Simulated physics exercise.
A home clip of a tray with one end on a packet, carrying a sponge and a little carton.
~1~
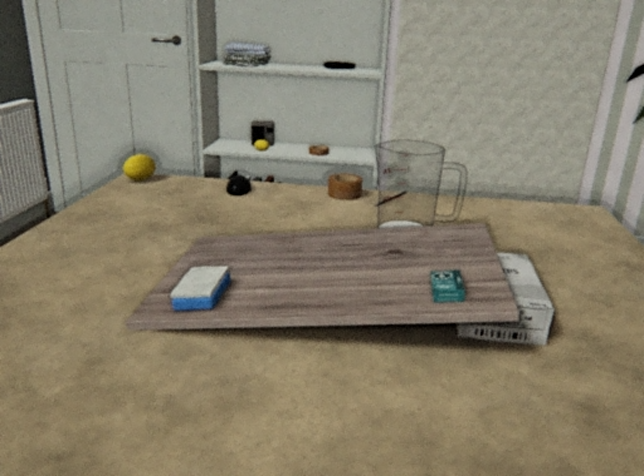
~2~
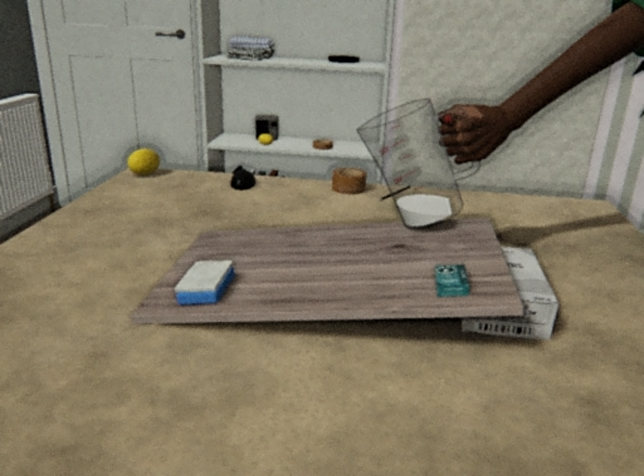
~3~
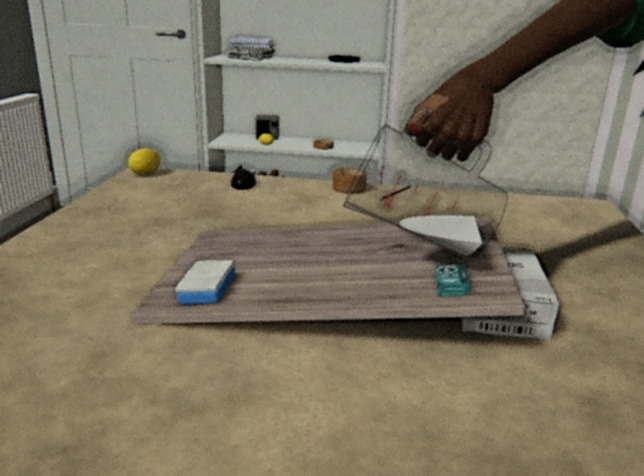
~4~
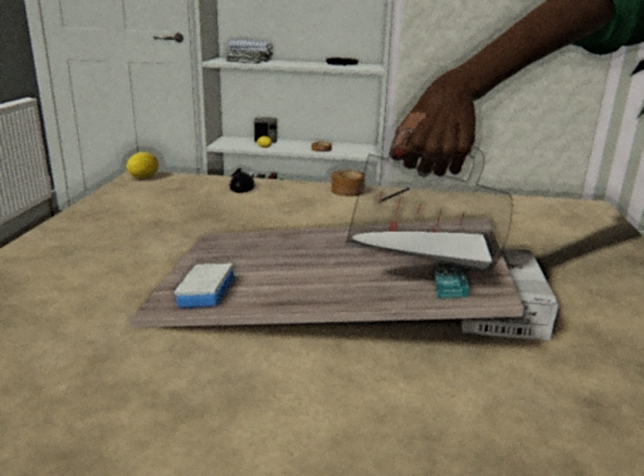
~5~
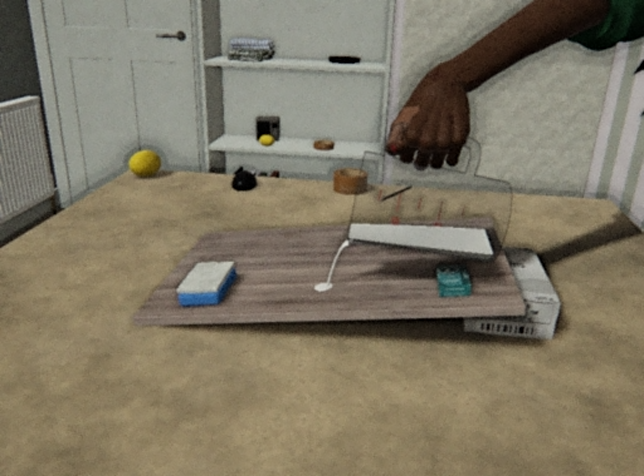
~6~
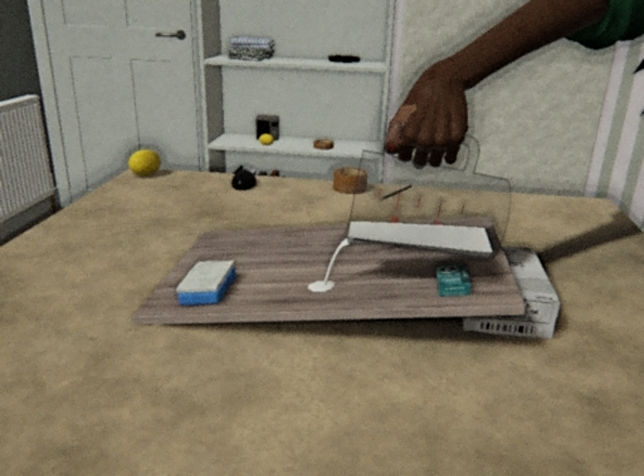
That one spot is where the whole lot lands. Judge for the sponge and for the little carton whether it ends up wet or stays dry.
Sponge - wet, little carton - dry.
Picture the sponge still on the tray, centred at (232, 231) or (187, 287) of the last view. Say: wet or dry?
In the first spot it stays clear, in the second spot it gets hit.
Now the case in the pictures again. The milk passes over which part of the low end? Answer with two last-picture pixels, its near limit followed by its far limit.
From (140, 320) to (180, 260).
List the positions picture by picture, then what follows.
In the first frame, the tray slopes down to the left; jug (408, 193) nearly empty; sponge (202, 288); little carton (447, 286).
In the second frame, jug (414, 164) tipped 25° with all of its load; sponge (206, 282).
In the third frame, jug (423, 193) tipped 65° with all of its load; little carton (452, 280).
In the fourth frame, the tray slopes down to the left; jug (424, 214) tipped 80° with all of its load; sponge (206, 285).
In the fifth frame, the first of it lands; jug (425, 208) tipped 85° with all of its load; little carton (453, 280).
In the sixth frame, the first of it lands; jug (424, 207) tipped 85° with nearly all of its load; sponge (208, 282); little carton (453, 280).
Shortly, it runs down to the left; the sponge is wet along its edge; the little carton is still dry.
Then, it runs down to the left and off the end; the sponge is wet along its edge; the little carton is still dry.
At the finish, it runs down to the left and off the end; the sponge is wet along its edge; the little carton is still dry.
